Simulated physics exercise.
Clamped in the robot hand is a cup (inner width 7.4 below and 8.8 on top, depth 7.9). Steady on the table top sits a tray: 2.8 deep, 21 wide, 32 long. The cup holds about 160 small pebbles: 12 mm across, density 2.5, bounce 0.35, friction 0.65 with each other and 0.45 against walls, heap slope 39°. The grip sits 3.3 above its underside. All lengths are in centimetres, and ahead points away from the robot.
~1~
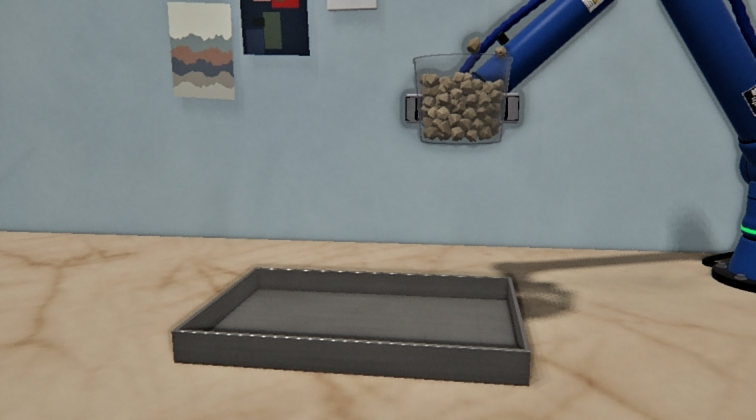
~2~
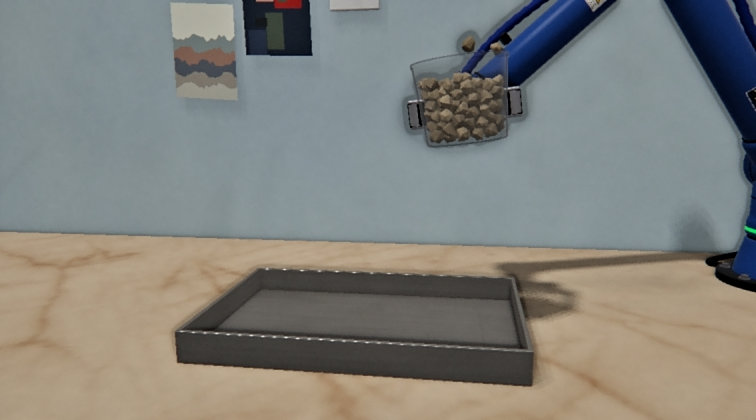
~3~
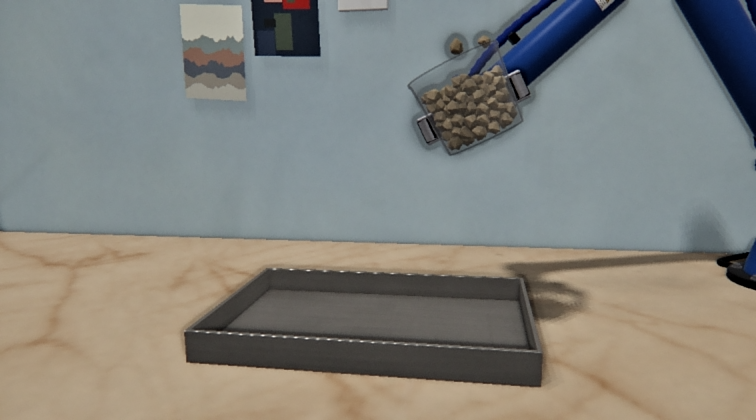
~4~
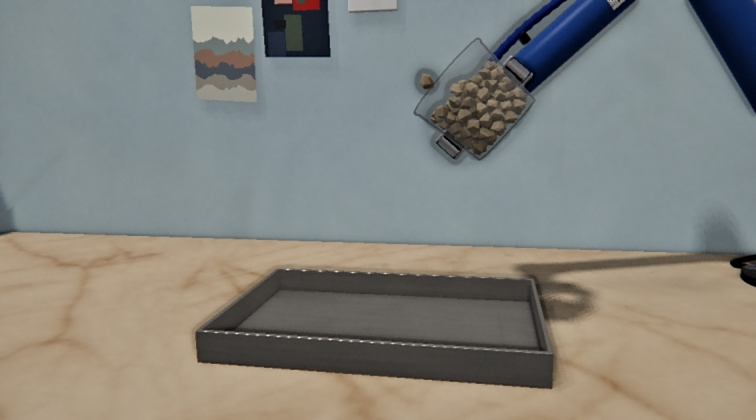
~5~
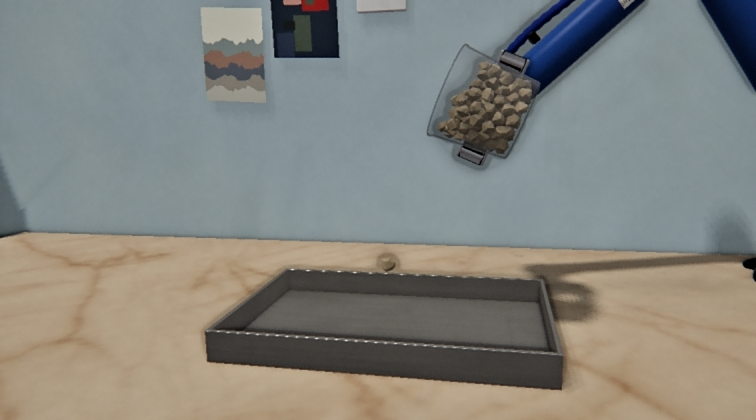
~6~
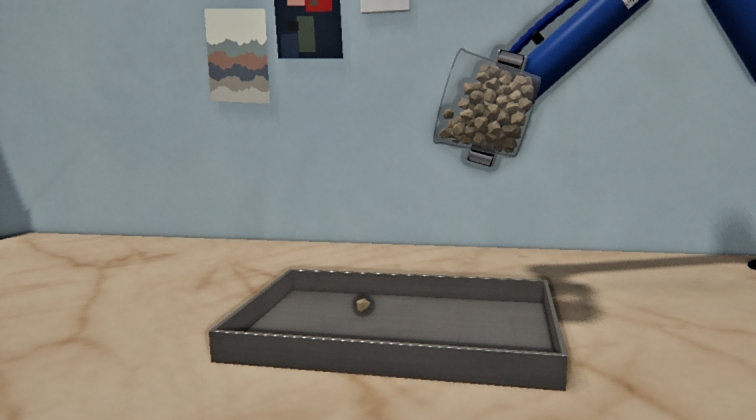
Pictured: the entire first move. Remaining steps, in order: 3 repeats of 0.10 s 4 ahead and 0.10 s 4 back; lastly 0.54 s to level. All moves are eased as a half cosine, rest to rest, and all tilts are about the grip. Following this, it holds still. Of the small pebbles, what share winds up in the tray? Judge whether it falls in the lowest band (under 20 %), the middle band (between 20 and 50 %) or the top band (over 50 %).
It falls in the top band.
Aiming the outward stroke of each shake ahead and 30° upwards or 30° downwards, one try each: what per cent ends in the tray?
You'd get about 90 per cent with the first setting and about 40 per cent with the second.
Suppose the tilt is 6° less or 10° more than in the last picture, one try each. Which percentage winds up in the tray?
They would come to near 60 and 95 per cent.
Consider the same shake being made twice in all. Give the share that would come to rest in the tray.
In that case, some 60 per cent.
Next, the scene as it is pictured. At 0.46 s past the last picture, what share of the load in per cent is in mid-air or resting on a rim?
About 21 %.
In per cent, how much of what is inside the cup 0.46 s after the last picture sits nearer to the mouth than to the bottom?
Something near 40 per cent is there.
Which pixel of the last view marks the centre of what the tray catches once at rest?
Centre estimate: About (353, 320).
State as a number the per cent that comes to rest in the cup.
30 percent.
Then, 0.46 s after the last picture, tilted 74° forward, highest piece 24 above the table; 64 in the tray, 62 in the cup, 2 on the table or floor, 34 in flight or on a rim.
Then, 0.91 s after the last picture, tilted 28° forward, highest piece 26 above the table; 115 in the tray, 45 in the cup, 2 on the table or floor.
Then, 1.34 s after the last picture, level, highest piece 25 above the table; 115 in the tray, 45 in the cup, 2 on the table or floor.
Then, 2.39 s after the last picture, level, highest piece 25 above the table; 115 in the tray, 45 in the cup, 2 on the table or floor.
Final count, 115 in the tray, 45 in the cup, 2 on the table or floor. That is 71 % in the tray.
